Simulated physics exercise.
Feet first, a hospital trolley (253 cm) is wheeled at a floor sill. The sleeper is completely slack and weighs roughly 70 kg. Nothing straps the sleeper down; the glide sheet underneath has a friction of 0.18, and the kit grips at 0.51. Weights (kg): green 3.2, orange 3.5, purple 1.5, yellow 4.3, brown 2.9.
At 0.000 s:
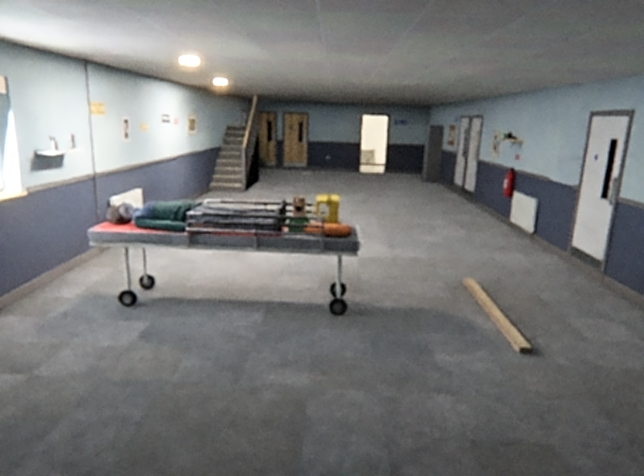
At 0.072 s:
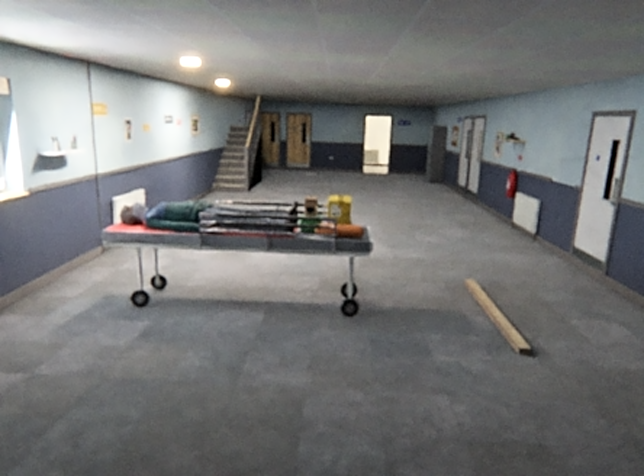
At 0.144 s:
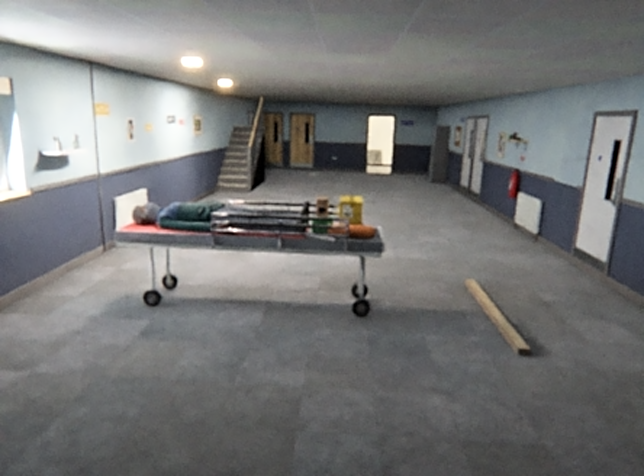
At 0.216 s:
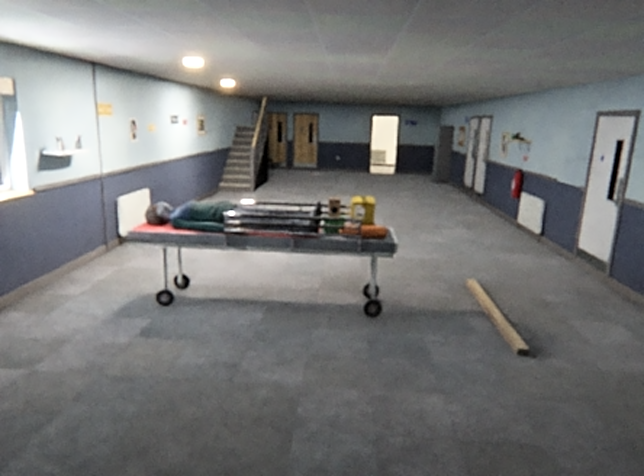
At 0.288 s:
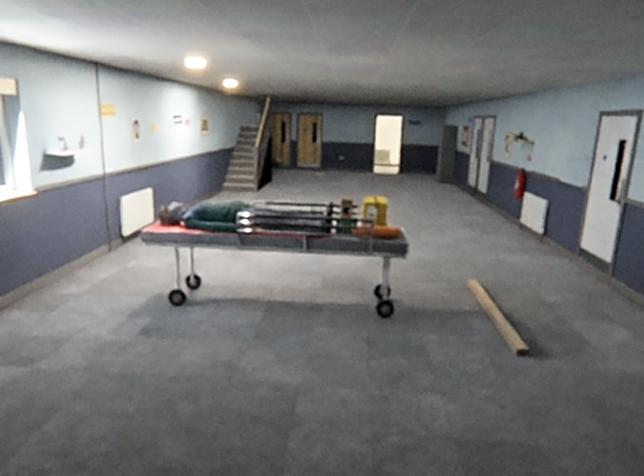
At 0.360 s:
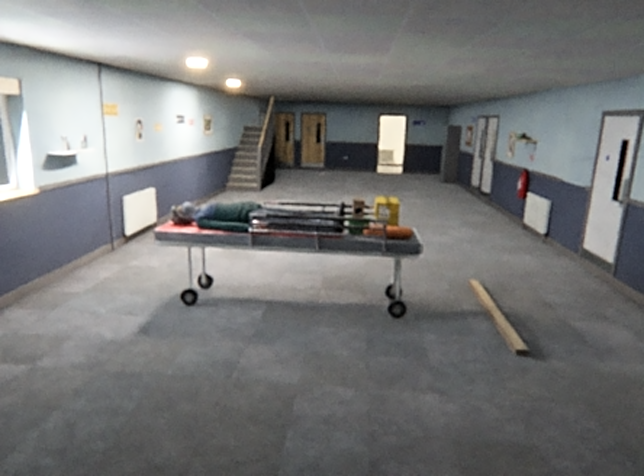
The clip shows a hospital trolley carrying a lying figure and yellow containers, rolling steadily feet first from left to right across a grey-floored hall, with no one visibly pushing it, narrowing its gap to a wooden floor sill.
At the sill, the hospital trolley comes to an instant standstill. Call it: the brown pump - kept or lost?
Kept.
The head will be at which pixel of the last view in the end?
The head finishes near (334, 223).
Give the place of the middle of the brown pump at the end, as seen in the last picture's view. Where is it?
In the last picture it ends at roughly (499, 232).
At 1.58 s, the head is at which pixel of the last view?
(333, 222).
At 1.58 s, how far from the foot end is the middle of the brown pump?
Short by some 20 cm.
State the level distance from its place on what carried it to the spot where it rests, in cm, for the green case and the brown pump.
Green case: 25; brown pump: 50.
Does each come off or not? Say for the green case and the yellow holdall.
The green case keeps its spot, while the yellow holdall comes off.
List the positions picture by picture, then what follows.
The first picture shows brown pump (299, 207); 0 cm covered, 144 to go.
The second picture shows brown pump (311, 207); 12 cm covered, 132 to go.
The third picture shows brown pump (322, 208); 23 cm covered, 120 to go.
The fourth picture shows brown pump (334, 208); 35 cm covered, 109 to go.
The fifth picture shows brown pump (346, 208); 47 cm covered, 97 to go.
The sixth picture shows brown pump (359, 209); 59 cm covered, 85 to go. Speed about 1.6 m/s.
It happens at 0.88 s.
After 1.03 s the brown pump is 41 cm short of the foot end, tilted 0°, near (466, 213) in the last picture's view; the purple folder 15 cm short of the foot end, tilted 0°.
After 1.28 s the brown pump is 26 cm short of the foot end, tilted 15°, near (481, 214) in the last picture's view.
After 1.58 s the brown pump is 19 cm short of the foot end, tilted 50°, near (488, 218) in the last picture's view.
At rest, 3.4 s, green case stays on; orange gas bottle drops off; purple folder drops off; yellow holdall drops off; brown pump stays on; left ankle stops short of the foot end.
